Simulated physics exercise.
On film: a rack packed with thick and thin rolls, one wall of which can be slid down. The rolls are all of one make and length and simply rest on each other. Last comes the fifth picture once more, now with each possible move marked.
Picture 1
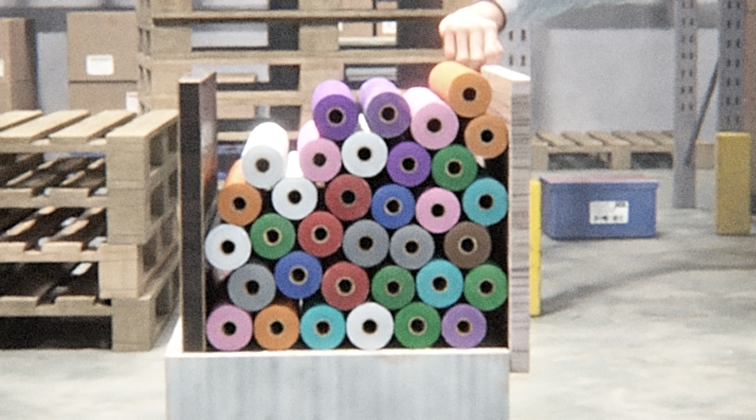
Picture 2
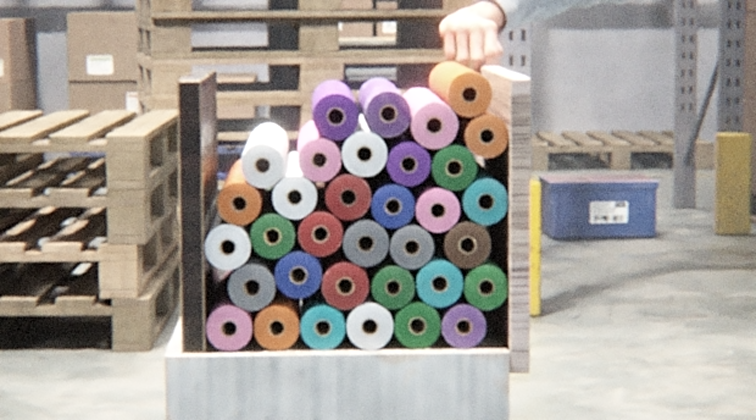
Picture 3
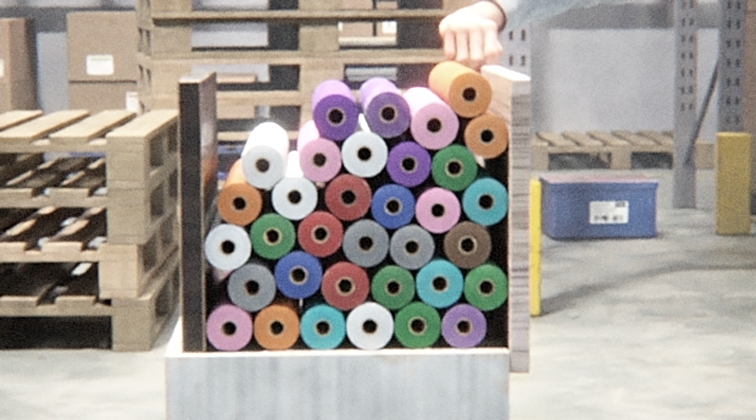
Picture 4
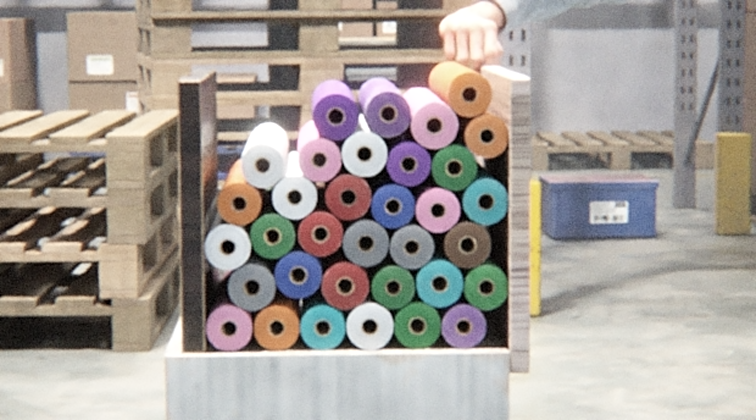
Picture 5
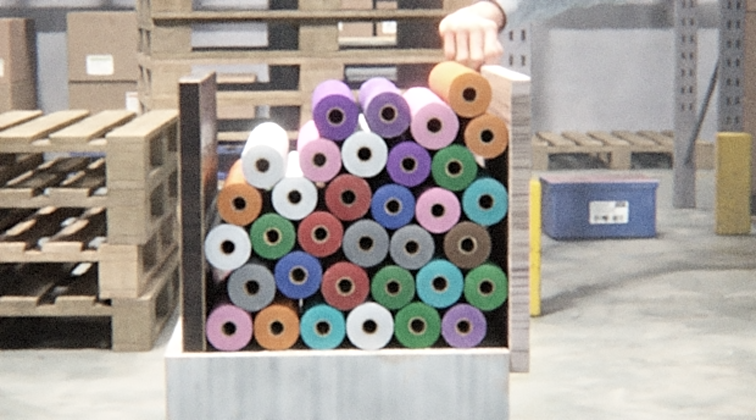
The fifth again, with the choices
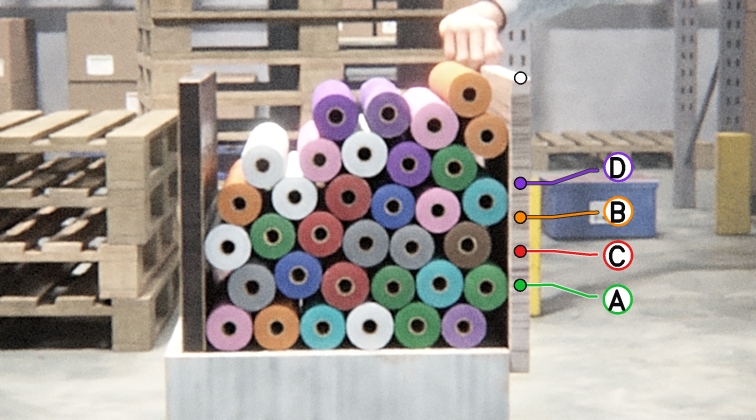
In a warehouse with stacked wooden pallets, rolls of many colours lay piled between two upright side boards, while a hand stayed at the orange roll on the upper right and nothing visibly moved.
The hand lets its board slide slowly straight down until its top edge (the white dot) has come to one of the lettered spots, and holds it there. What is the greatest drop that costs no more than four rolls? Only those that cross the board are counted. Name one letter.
Stop at B.
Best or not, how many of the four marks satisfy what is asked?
Two of them.
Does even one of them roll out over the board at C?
Yes.
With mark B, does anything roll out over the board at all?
Yes.
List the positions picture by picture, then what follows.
In the first picture, a pink roll (229, 328); a purple roll (463, 326); a red roll (345, 286).
In the second picture, a red roll (345, 286); a white roll (228, 247).
In the third picture, a turquoise roll (486, 202); a purple roll (409, 164).
In the fourth picture, a pink roll (435, 125); side board (501, 206).
In the fifth picture, a pink roll (229, 328); a purple roll (463, 326); a red roll (345, 286).
On the marked copy, A at (520, 285); B at (520, 217); C at (520, 251); D at (520, 183); the white dot at (520, 78).
With B. Early on, top of the board (510, 144).
Further on, top of the board (509, 216).
At the end, top of the board (509, 217), two out over the board.
As for the rest, A more than four out over the board; C five out over the board; D none out over the board.
